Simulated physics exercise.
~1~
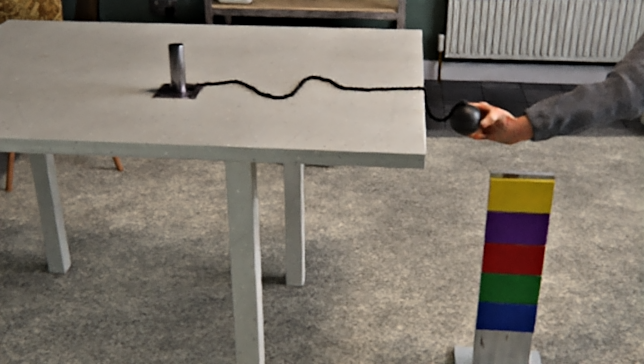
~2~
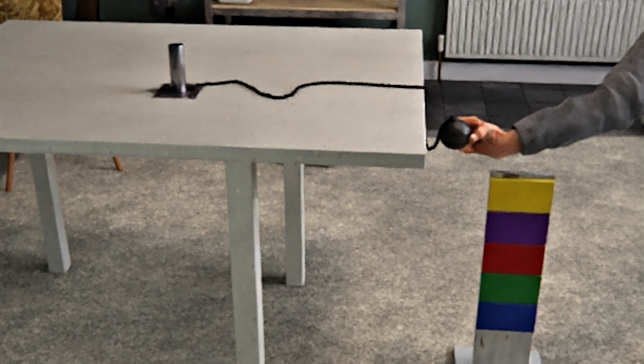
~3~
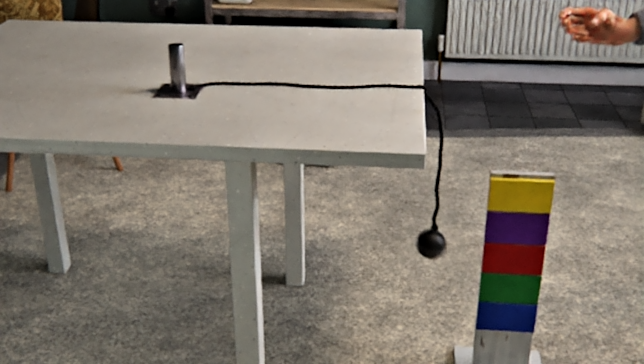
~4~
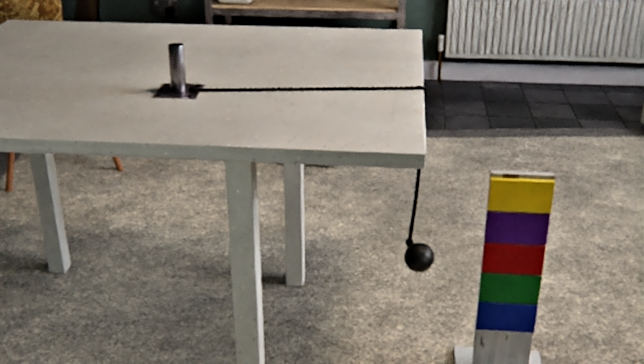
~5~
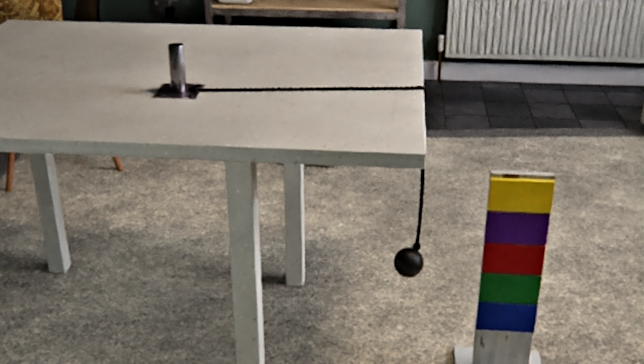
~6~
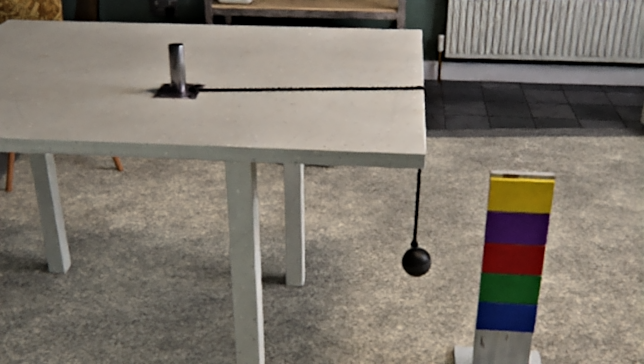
The video shows a hand holding a black ball on a dark cord tied to a post on a white table, beside a column of coloured bands. The hand lowers and releases the ball, which drops, tautens the cord, sways slightly, and ends hanging level with the red band.
